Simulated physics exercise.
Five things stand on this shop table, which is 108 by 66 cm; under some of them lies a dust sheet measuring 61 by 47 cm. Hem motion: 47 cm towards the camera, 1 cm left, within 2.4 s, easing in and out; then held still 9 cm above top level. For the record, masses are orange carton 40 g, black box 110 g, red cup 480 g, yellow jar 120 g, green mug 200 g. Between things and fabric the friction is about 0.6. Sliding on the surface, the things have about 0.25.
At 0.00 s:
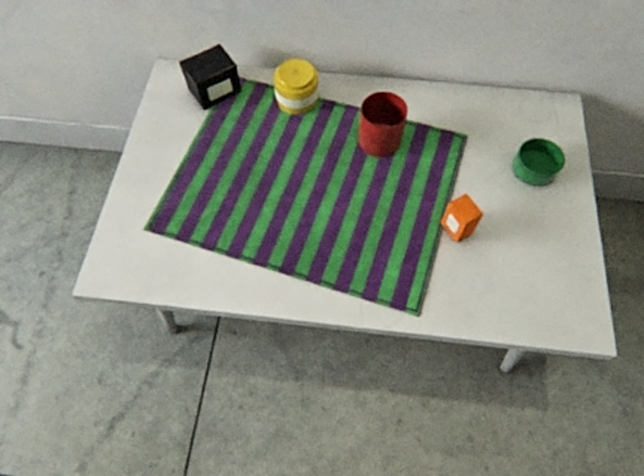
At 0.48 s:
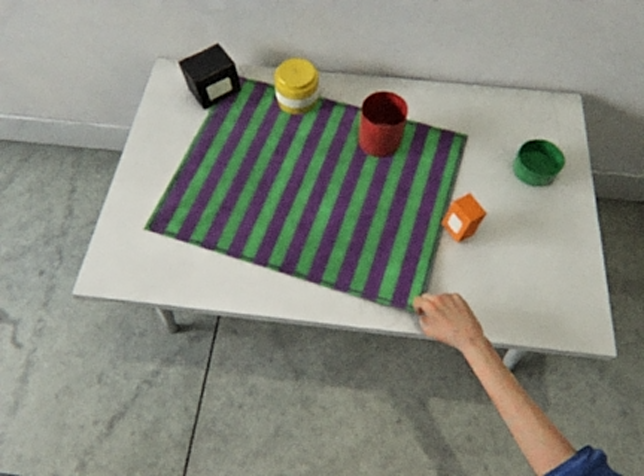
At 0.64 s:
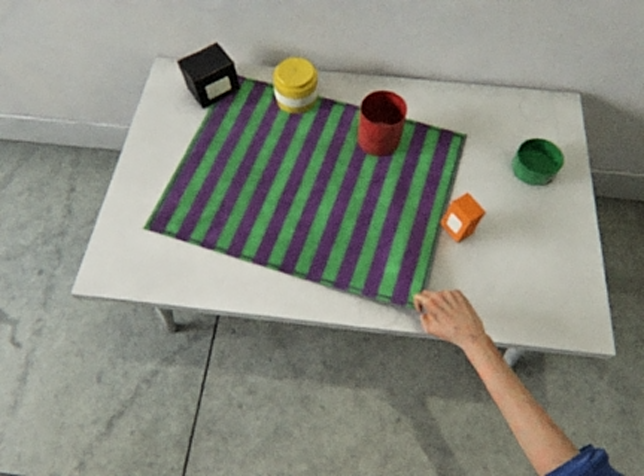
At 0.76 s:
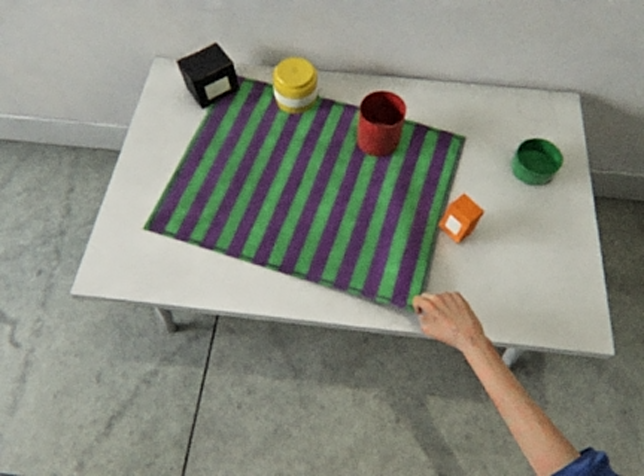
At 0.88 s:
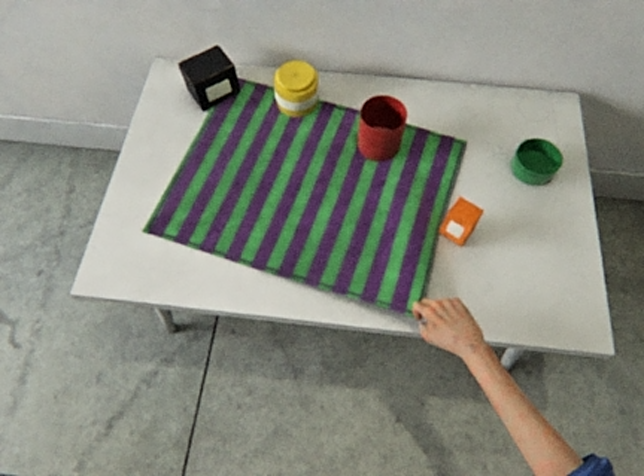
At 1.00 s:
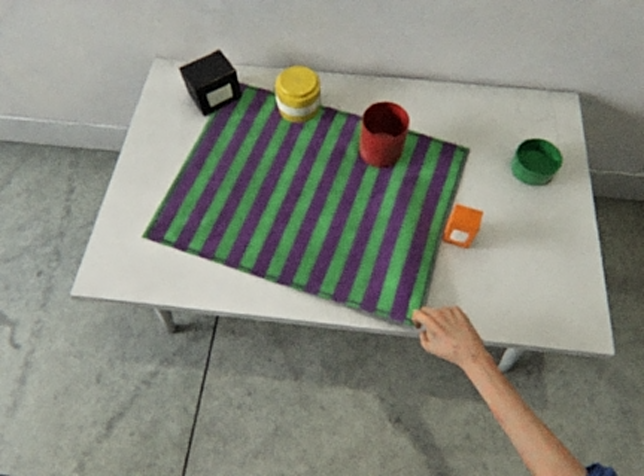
On a white table, a hand gripping a striped cloth's near right corner, drawing it slightly forward with objects shifting along.
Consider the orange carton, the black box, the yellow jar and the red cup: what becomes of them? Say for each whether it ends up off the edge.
Off the edge? Orange carton: No, still on; black box: No, still on; yellow jar: Yes, off; red cup: Yes, off.
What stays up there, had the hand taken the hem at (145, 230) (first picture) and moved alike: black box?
Here the black box would end up off its support.
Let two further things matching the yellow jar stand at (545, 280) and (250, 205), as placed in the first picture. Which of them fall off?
First keeps its place, second leaves the top.
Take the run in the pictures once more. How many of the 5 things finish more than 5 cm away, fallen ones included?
I make it 4.
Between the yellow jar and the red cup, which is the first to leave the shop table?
First goes the red one.
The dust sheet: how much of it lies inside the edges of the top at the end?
About 0 per cent.
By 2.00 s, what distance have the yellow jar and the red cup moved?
Roughly yellow jar 25 cm and red cup 30 cm.
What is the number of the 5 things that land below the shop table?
Count recorded: 2.
After 1.5 s, 90 % of the dust sheet is still over the top; red cup 14 cm off its start, yellow jar 13 cm off its start, black box 11 cm off its start.
After 2.0 s, 65 % of the dust sheet is still over the top; red cup 29 cm off its start, yellow jar 26 cm off its start, black box 23 cm off its start.
After 2.5 s, 40 % of the dust sheet is still over the top; red cup 43 cm off its start at (413, 295), yellow jar 39 cm off its start at (323, 217), black box 35 cm off its start at (224, 188).
After 3.0 s, 20 % of the dust sheet is still over the top; red cup over the edge, yellow jar 49 cm off its start, black box 42 cm off its start.
After 4.6 s, 0 % of the dust sheet is still over the top; yellow jar over the edge, red cup over the edge, black box 47 cm off its start at (252, 236), orange carton 19 cm off its start at (508, 292).
